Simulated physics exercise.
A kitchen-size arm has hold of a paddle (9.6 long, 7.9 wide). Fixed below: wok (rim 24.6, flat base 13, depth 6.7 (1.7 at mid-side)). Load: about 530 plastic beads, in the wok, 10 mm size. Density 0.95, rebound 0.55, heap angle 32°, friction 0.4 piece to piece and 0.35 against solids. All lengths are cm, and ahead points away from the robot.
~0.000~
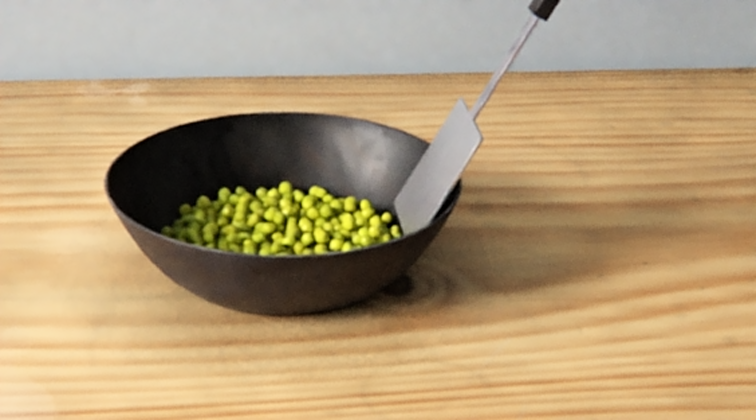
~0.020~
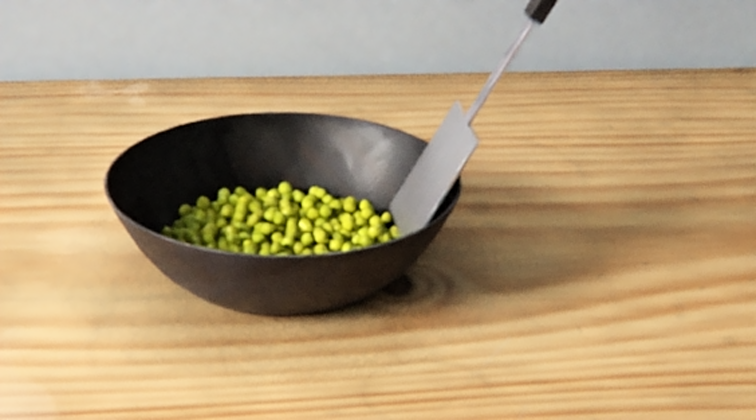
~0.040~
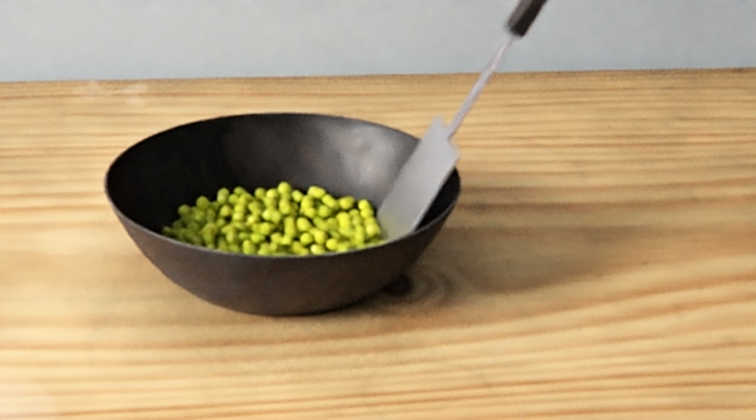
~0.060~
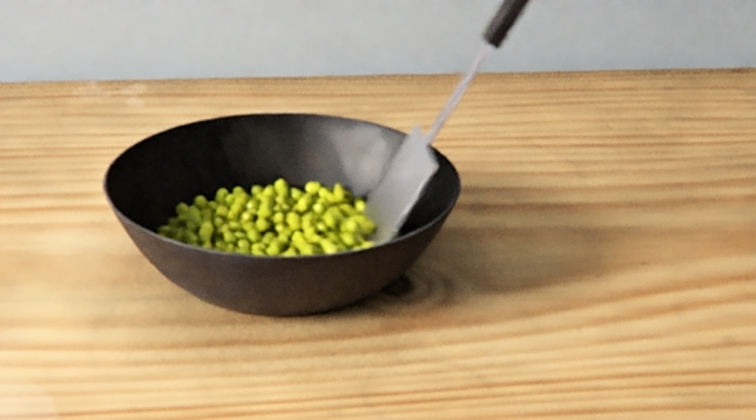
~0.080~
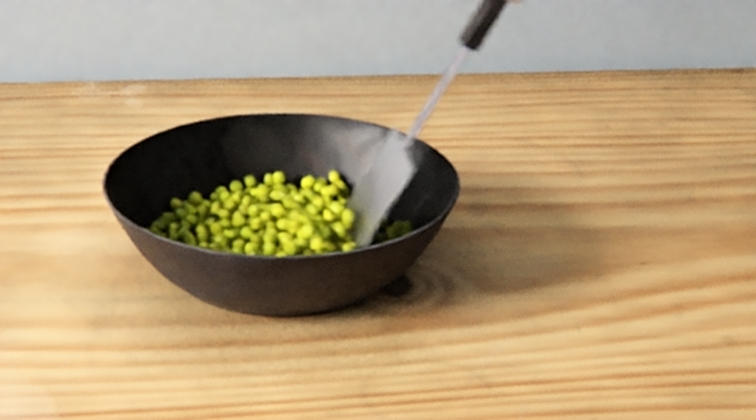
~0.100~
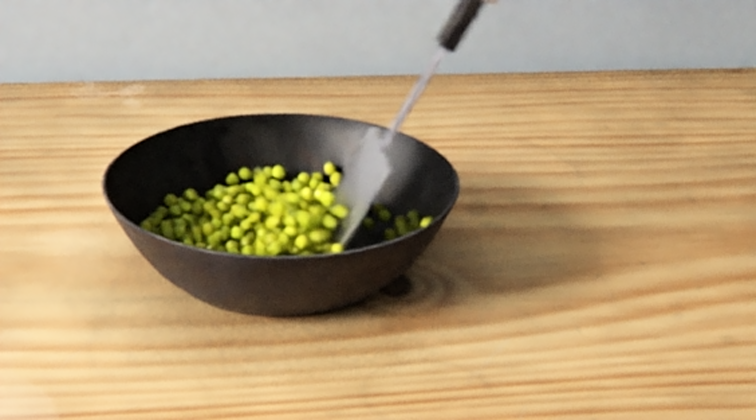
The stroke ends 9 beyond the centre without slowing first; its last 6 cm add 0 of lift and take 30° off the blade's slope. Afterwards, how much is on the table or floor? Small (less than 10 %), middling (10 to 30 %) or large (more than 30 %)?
On the table or floor the share is middling, 10 to 30 %.
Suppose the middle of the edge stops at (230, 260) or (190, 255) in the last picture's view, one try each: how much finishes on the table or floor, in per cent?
About 0 and 0 per cent.
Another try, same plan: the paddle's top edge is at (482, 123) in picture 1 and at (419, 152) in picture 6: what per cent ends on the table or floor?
Some 5 per cent.
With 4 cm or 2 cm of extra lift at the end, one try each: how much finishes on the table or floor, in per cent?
About 25 and 25 per cent.
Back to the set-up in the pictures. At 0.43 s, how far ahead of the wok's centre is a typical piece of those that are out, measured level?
About 16 cm.
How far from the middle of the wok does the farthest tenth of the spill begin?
About 30 cm.
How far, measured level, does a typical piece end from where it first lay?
Roughly 4 cm.
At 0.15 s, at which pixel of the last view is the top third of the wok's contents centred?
Near (230, 226).
After 0.15 s, sloping 61°, highest piece 7 above the table; 530 in the wok.
After 0.20 s, sloping 49°, highest piece 7 above the table; 530 in the wok.
After 0.43 s, sloping 31°, highest piece 8 above the table; 434 in the wok, 33 on the table or floor, 63 on the blade or in flight.
After 1.48 s, sloping 31°, highest piece 7 above the table; 433 in the wok, 97 on the table or floor.
In the end, 433 in the wok, 97 on the table or floor. That is 18 % on the table or floor.
